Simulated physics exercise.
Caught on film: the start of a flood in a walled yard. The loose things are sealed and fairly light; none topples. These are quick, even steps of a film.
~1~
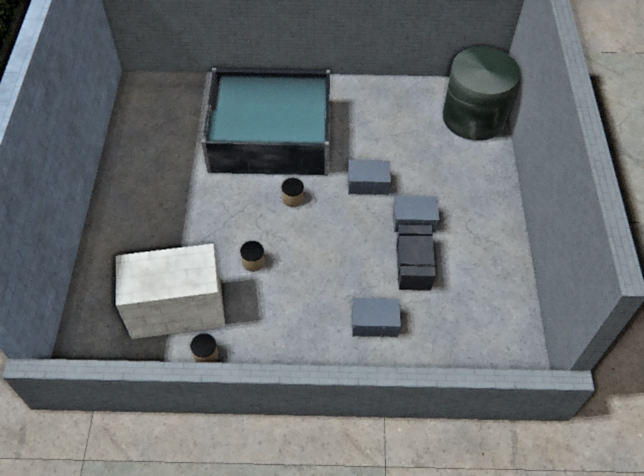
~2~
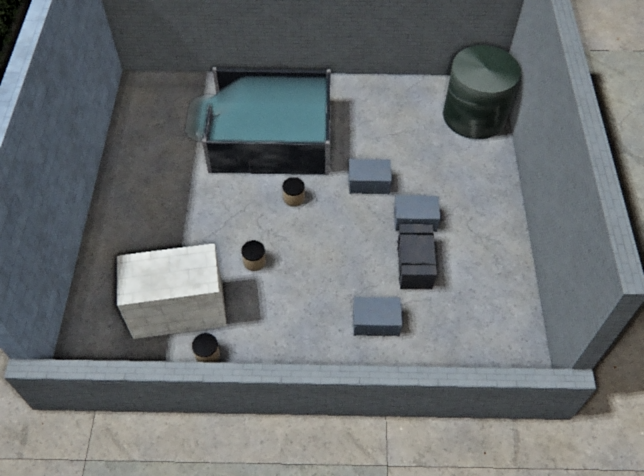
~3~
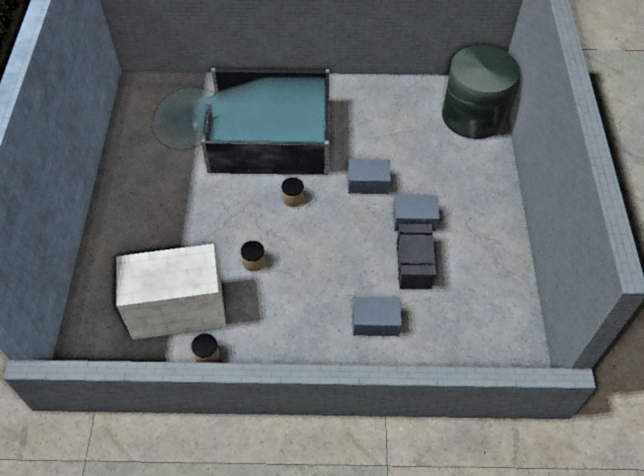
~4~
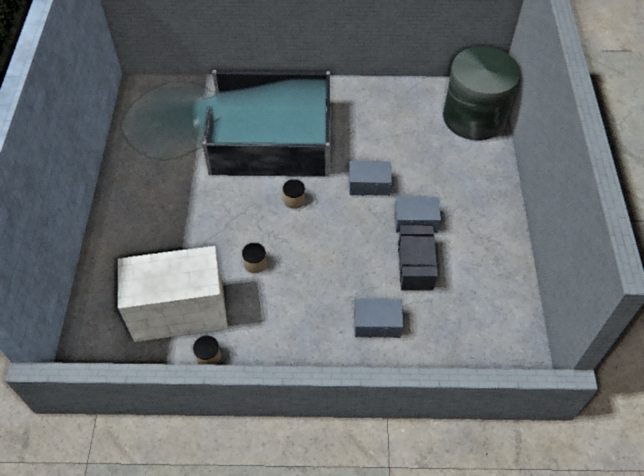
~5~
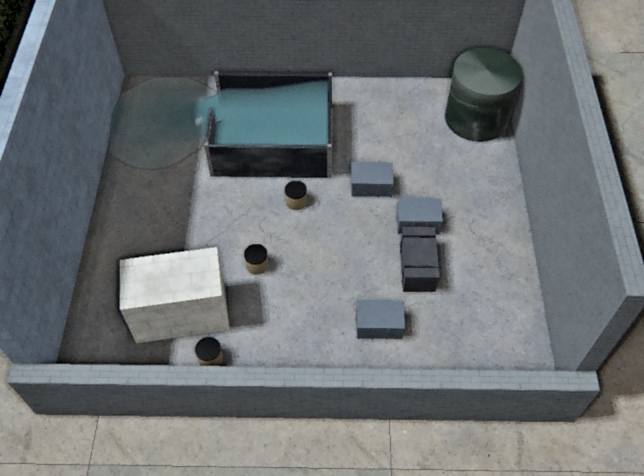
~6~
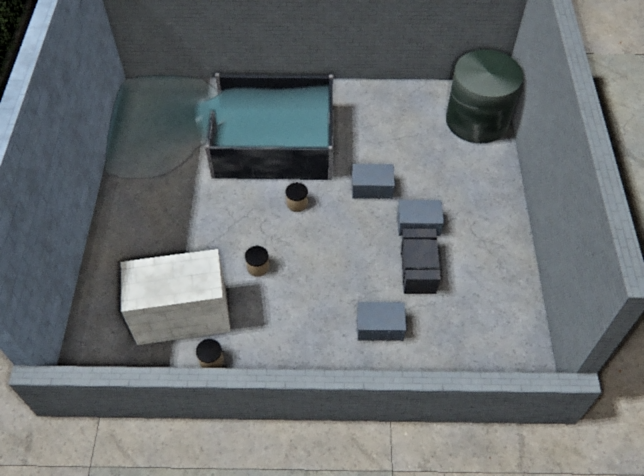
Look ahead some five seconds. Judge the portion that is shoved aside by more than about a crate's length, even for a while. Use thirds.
That comes to not even a third.
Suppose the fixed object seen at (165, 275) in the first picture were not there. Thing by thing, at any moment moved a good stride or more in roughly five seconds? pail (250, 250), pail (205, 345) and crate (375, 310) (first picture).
One after the other: Short of that, that far or more, never so far.
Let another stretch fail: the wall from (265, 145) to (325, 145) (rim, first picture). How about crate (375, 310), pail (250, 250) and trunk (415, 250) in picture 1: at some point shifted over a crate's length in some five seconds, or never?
As listed: Moved that far, that far or more, that far or more.
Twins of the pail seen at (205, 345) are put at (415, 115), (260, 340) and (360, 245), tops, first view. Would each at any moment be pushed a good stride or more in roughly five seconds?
In that order: Never so far, not that far, less than that.
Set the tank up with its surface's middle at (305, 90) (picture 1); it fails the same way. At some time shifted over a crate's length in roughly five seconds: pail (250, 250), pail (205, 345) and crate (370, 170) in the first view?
As listed: Pushed that far, that far or more, short of that.
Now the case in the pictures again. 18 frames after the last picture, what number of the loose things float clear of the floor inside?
That makes 0.
A moment on, 0 of 7 are well off their spots; 0 afloat.
Next, 0 of 7 are well off their spots; 0 afloat.
Later, 0 of 7 are well off their spots; 0 afloat.
In the end, 2 of 7 are well off their spots, and 2 have been at some point; 0 afloat.
